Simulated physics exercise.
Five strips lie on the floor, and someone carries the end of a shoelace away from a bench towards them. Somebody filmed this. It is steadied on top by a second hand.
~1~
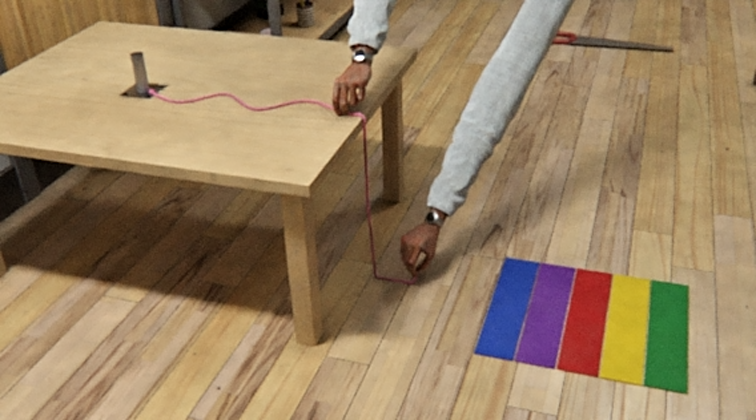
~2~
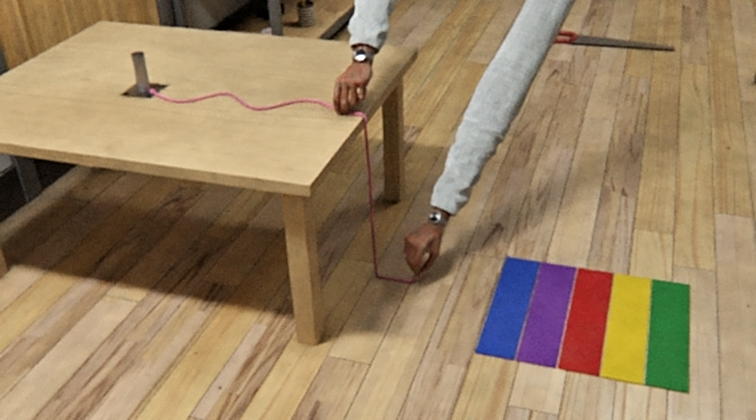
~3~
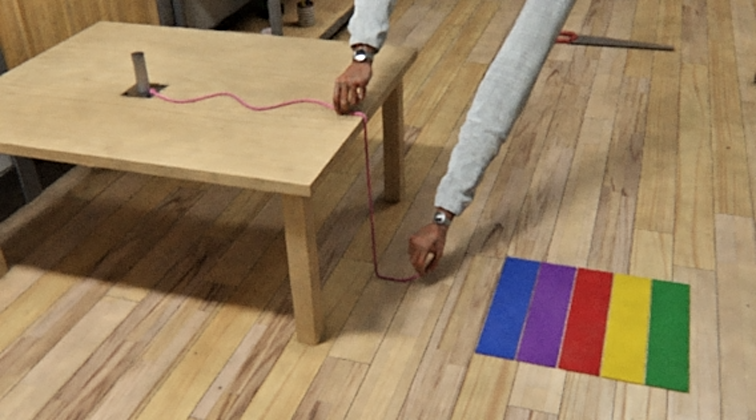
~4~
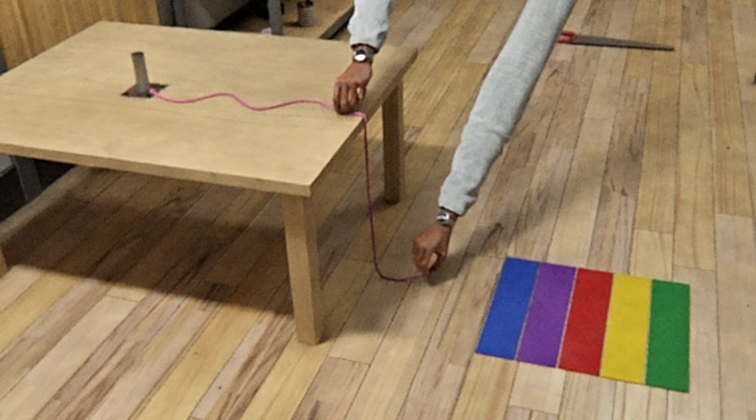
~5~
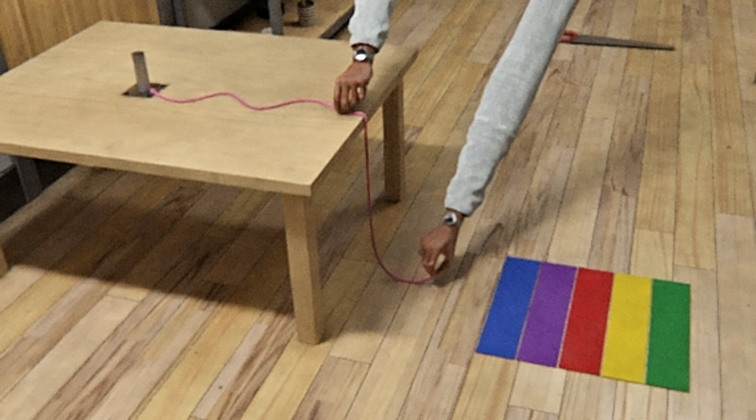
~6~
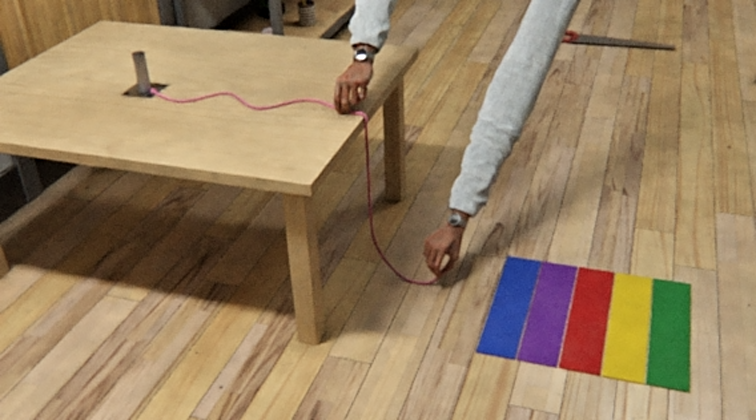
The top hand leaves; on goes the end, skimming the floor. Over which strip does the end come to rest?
Over the red strip.
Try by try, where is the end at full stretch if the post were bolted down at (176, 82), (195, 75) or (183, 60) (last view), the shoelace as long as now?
Approximate pixels in order: (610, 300), (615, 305), (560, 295).
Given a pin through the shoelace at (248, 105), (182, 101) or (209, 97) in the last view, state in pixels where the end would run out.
Result per try (px, approx.): (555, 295); (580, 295); (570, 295).
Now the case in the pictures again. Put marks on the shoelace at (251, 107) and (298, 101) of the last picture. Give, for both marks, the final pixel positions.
They finish at (278, 104) and (326, 110) respectively.
Soon after, end near (518, 287); over blue.
After that, end near (561, 294); over purple.
At the stop, end near (587, 298); over red. The red one.
